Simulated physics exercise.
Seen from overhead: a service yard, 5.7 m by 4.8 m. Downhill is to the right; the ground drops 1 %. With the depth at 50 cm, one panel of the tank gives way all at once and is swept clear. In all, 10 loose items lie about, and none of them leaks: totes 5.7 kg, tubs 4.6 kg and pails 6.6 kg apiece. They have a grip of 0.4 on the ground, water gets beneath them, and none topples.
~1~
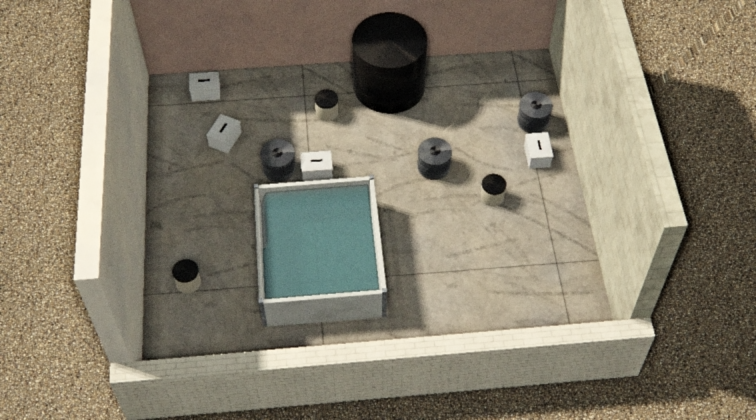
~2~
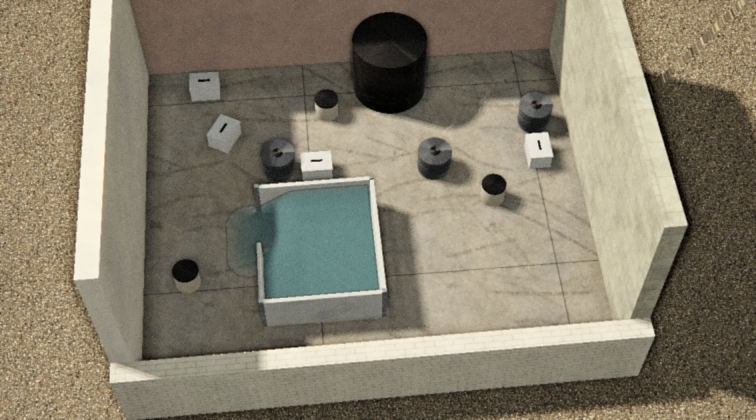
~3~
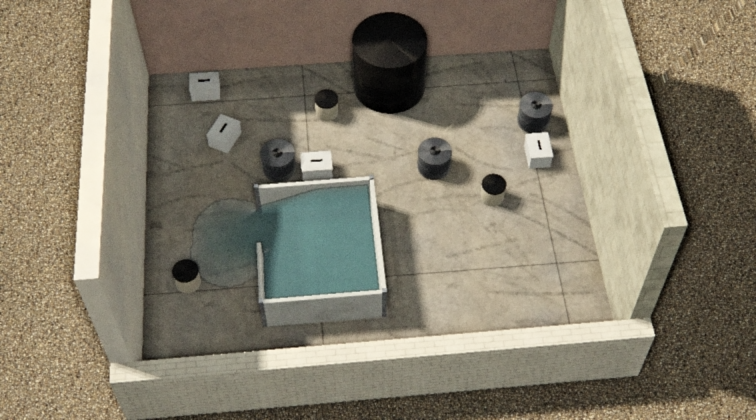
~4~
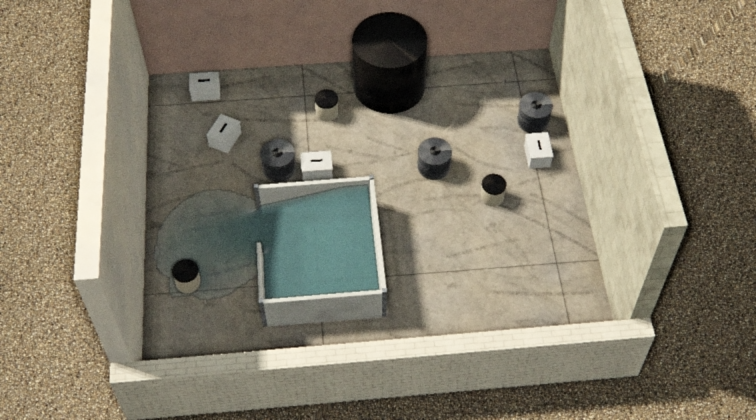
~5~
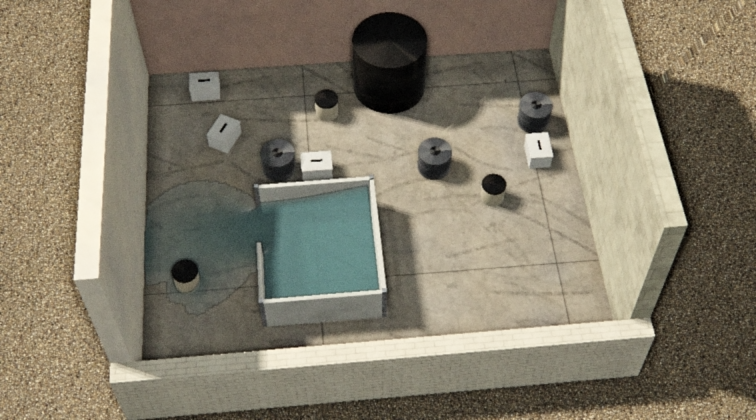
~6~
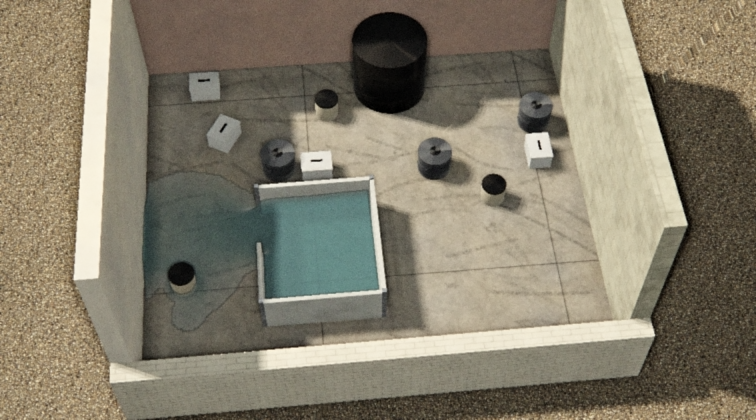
In the video, seen from above, water pours through an opening in the left side of a square tank and spreads across the walled yard floor, surrounding a small black-topped pail, which shifts slightly while the other items stay still.
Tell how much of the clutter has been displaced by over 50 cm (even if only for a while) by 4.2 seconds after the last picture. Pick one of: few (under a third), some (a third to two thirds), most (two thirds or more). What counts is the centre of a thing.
Few.
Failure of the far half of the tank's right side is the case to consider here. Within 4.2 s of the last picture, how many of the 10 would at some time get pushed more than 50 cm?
4.
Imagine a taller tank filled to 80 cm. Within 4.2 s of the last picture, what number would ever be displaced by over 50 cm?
So the tally would be 6.
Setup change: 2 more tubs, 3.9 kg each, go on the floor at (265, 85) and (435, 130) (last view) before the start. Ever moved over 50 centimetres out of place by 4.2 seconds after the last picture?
One by one I'd say farther than that and not that far.
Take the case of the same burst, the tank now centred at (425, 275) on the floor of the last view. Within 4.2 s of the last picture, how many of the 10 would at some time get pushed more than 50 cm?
Result: 4 of them.
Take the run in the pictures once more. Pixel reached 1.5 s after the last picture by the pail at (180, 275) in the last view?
Somewhere near (210, 343) in the last view.
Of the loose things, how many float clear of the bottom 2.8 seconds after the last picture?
The number is 1.
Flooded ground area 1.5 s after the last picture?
That flooded area is roughly 8.0 m2.
Then, 0.4 s after the last picture 0 of 10 are over 50 cm from their spots; 0 afloat.
Then, 1.5 s after the last picture 1 of 10 are over 50 cm from their spots; 0 afloat.
Then, 2.8 s after the last picture 2 of 10 are over 50 cm from their spots; 1 afloat.
Then, 4.2 s after the last picture 3 of 10 are over 50 cm from their spots, and 3 have been at some point; 1 afloat.
